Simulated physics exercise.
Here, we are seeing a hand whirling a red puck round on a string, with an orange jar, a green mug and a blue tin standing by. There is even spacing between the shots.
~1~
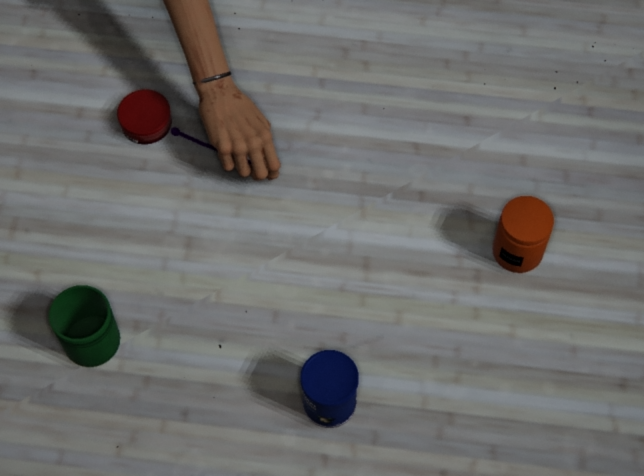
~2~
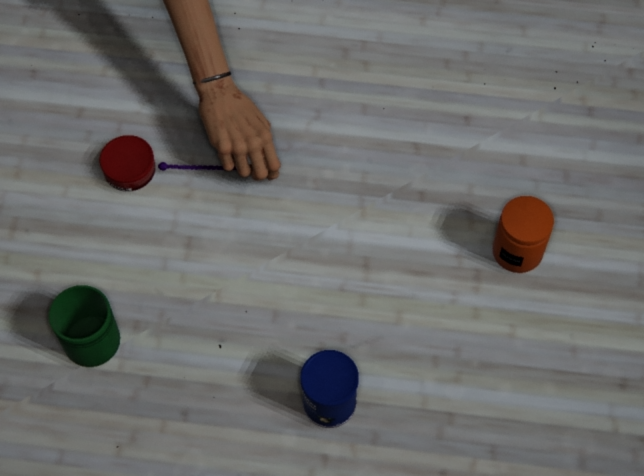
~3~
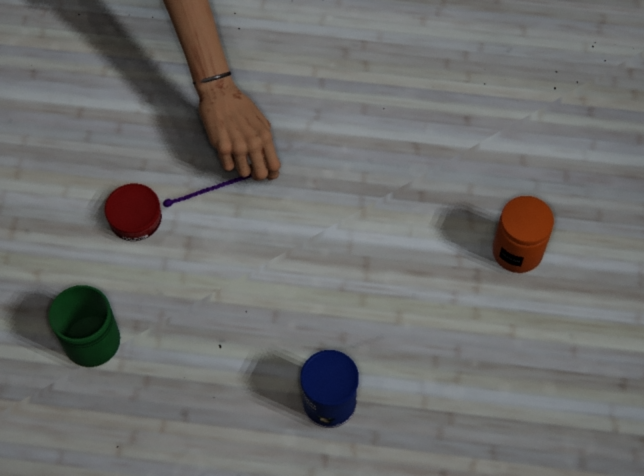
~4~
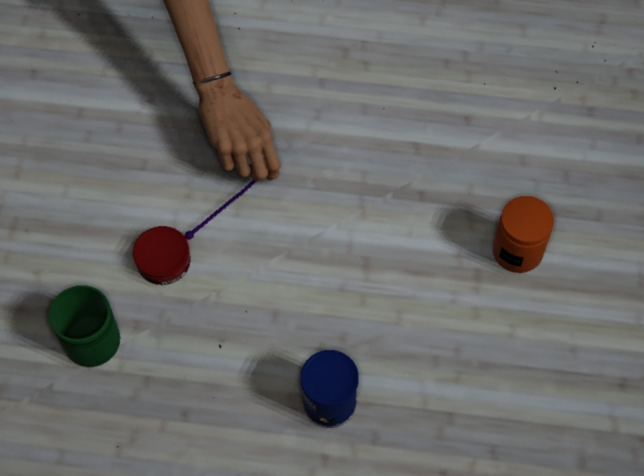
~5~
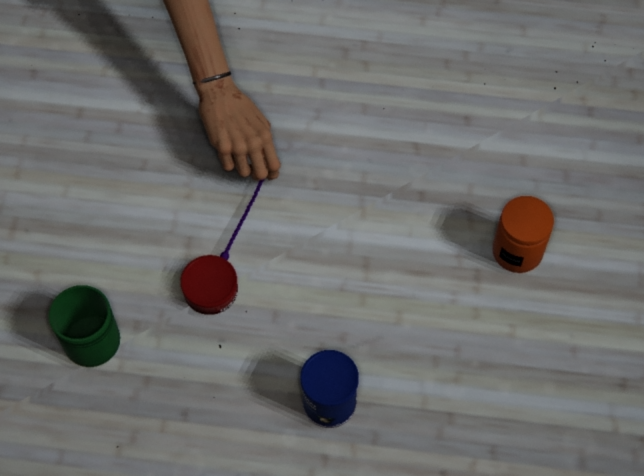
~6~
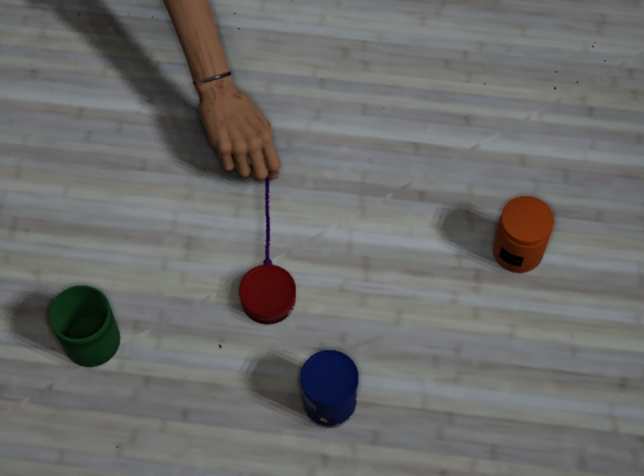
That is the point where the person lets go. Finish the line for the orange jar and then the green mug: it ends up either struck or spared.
The orange jar ends up struck. The green mug ends up spared.
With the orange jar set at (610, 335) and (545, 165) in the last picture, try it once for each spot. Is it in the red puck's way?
In the first case it remains clear; in the second case it is spared.
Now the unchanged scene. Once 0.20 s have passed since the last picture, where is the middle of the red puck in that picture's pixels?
About (476, 260).
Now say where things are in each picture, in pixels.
Red puck (144, 111); orange jar (528, 218); green mug (79, 313); blue tin (330, 377), in the first frame.
Red puck (126, 158), in the second frame.
Red puck (132, 207), in the third frame.
Red puck (161, 251), in the fourth frame.
Red puck (209, 280), in the fifth frame.
Red puck (268, 290); orange jar (528, 218); green mug (79, 313); blue tin (330, 377); going round anticlockwise, in the sixth frame.
Then, 0.08 s later than the last view, puck near (380, 277).
Then, 0.20 s later than the last view, puck near (476, 261); orange jar pushed aside.
Finally, puck near (478, 265); orange jar pushed aside. The orange jar is struck and the green mug remains clear.
